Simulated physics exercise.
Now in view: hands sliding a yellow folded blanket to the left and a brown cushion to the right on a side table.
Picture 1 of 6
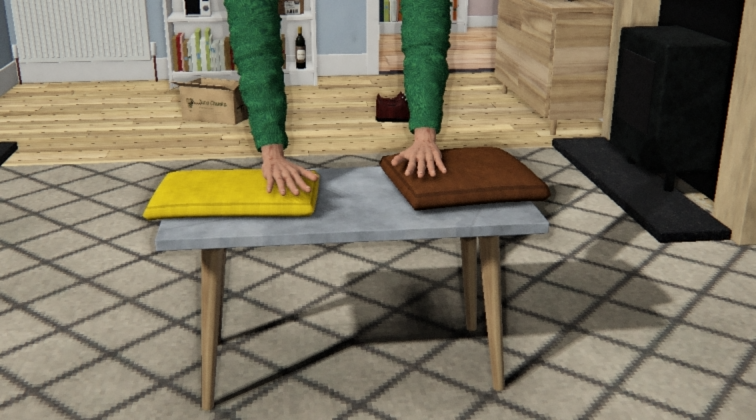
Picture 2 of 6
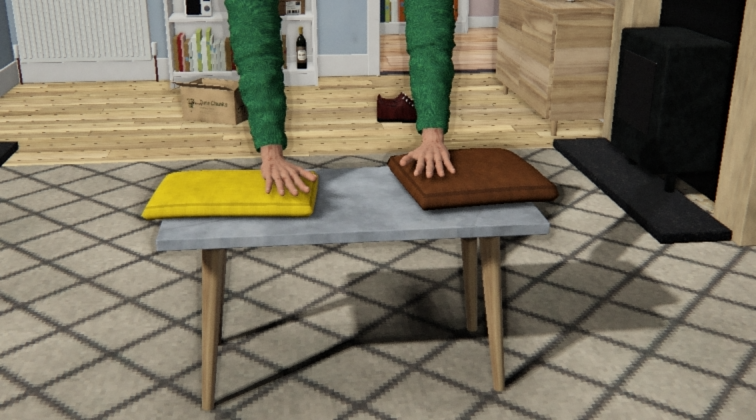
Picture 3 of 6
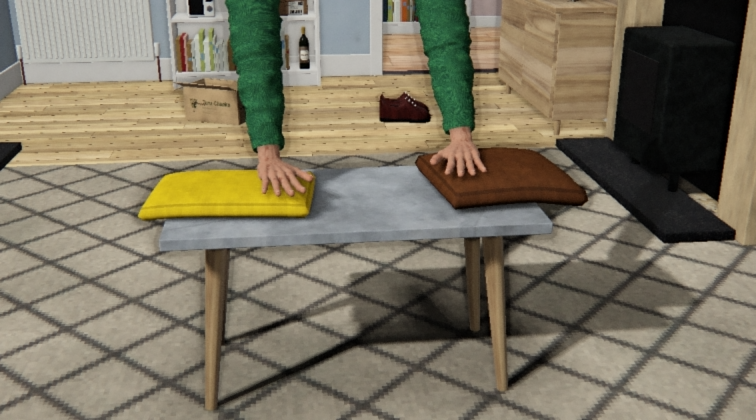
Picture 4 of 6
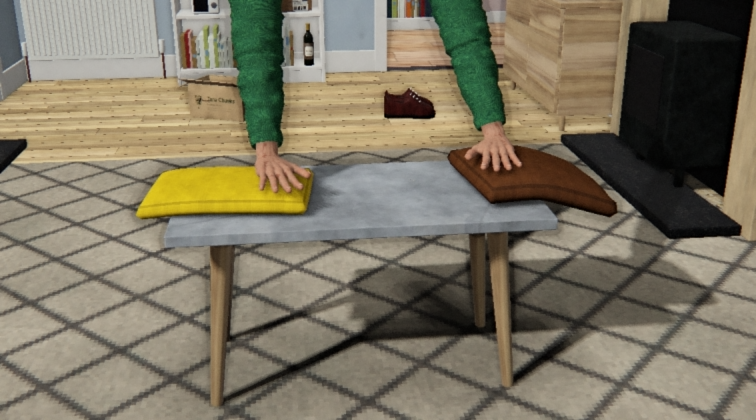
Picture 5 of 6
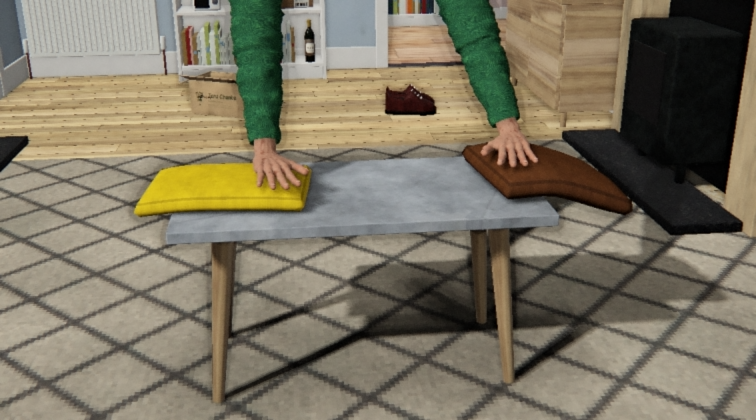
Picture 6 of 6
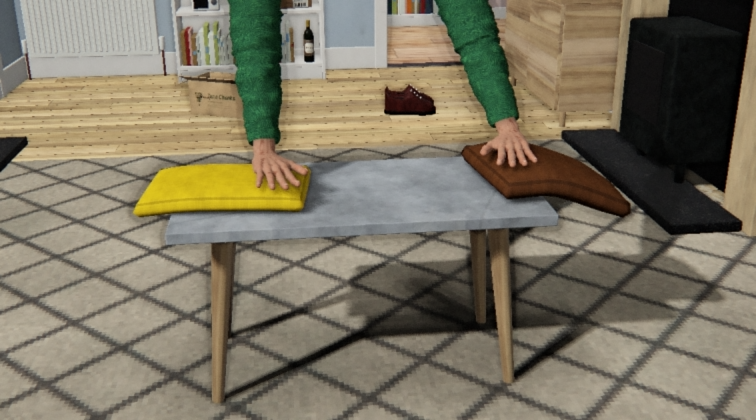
We see two green-sleeved hands resting on a yellow folded blanket and a brown cushion on a small table; the right hand slides the cushion rightward past the table's edge, while the blanket shifts only slightly left.
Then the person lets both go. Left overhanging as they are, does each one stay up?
Answer for each: Yellow folded blanket - yes, it stays up; brown cushion - no, it drops.
Then, 0.24 s after the last picture, folded blanket lying still; cushion tipping outwards near (550, 191).
Then, 0.48 s after the last picture, folded blanket lying still; cushion on the floor near (566, 313).
Then, 0.74 s after the last picture, folded blanket lying still; cushion on the floor near (618, 325).
At rest, folded blanket lying still; cushion on the floor near (621, 324). The yellow folded blanket holds its place and the brown cushion slumps off the end.
